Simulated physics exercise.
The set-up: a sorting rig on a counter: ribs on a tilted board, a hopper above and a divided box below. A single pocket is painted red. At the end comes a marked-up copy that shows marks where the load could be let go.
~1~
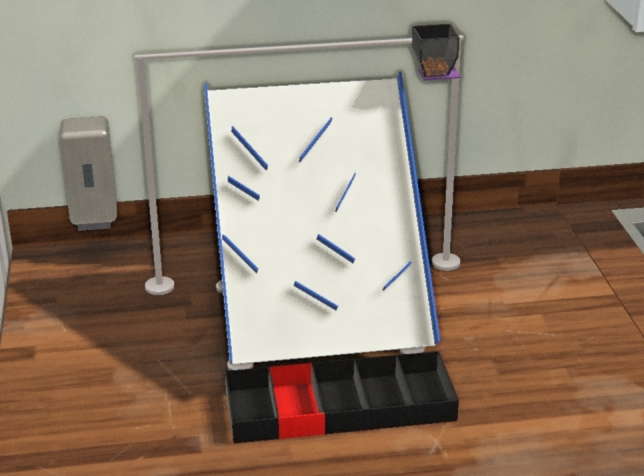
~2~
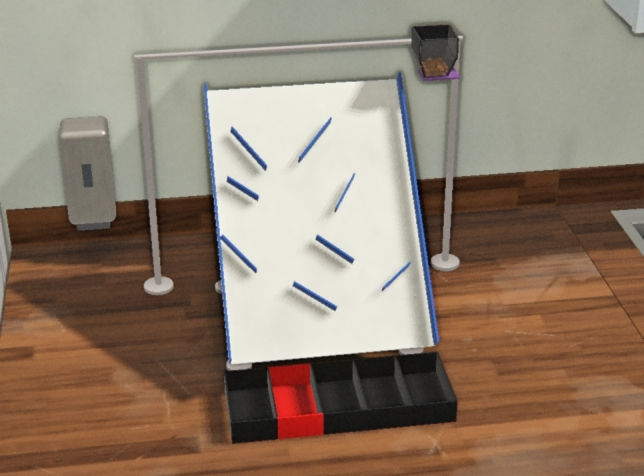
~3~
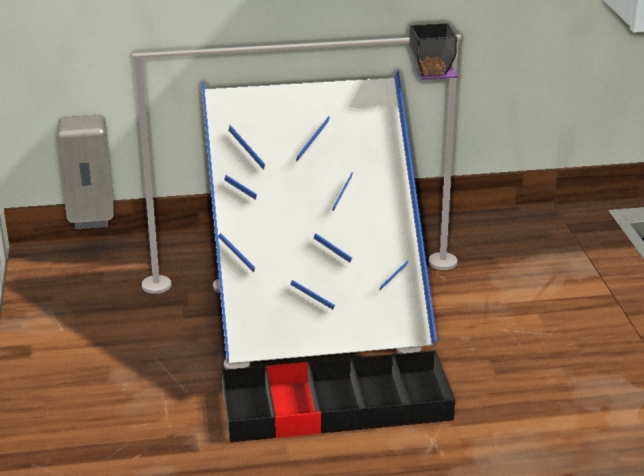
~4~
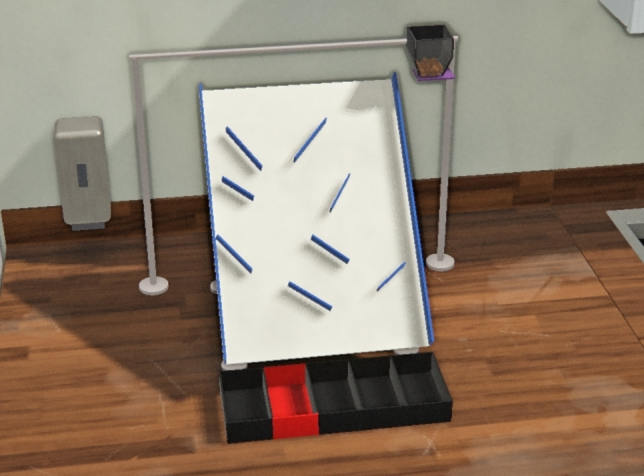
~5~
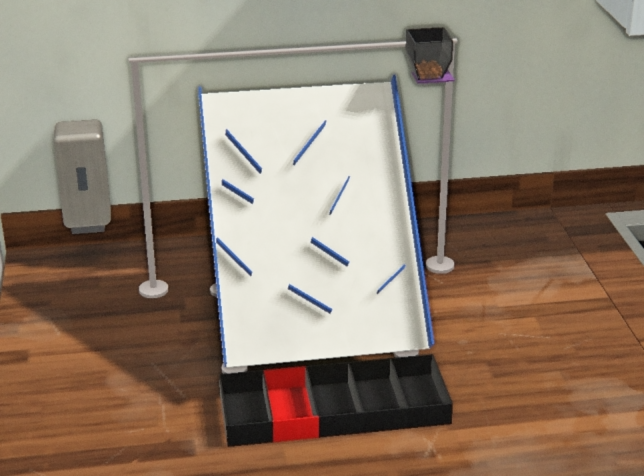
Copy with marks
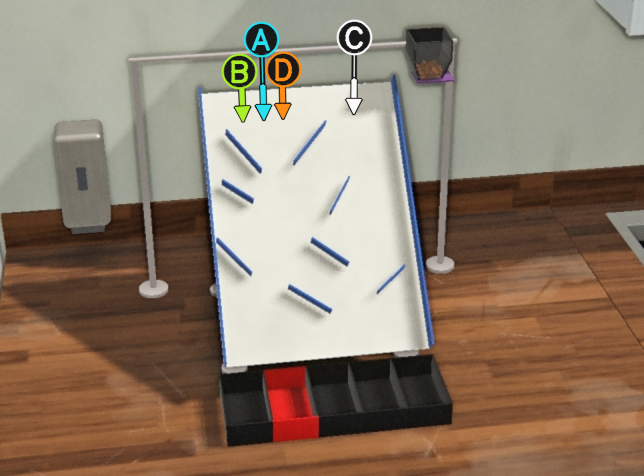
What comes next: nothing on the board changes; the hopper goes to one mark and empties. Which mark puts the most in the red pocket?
The answer is mark D.
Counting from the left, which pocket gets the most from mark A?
It is the fourth one.
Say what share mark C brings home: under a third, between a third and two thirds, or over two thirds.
Mark C gives under a third.
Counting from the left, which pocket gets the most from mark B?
The fourth from the left.
On the marked copy, mark A meets the board at (263, 114); mark B meets the board at (242, 116); mark C meets the board at (353, 108); mark D meets the board at (282, 113).
With A, a small share in the red pocket, the bulk in other pockets, only a few outside the box.
With B, only a few in the red pocket, all but a few in other pockets.
With C, only a few in the red pocket, all but a few in other pockets.
With D, close to half in the red pocket, close to a third in other pockets, a small share outside the box.
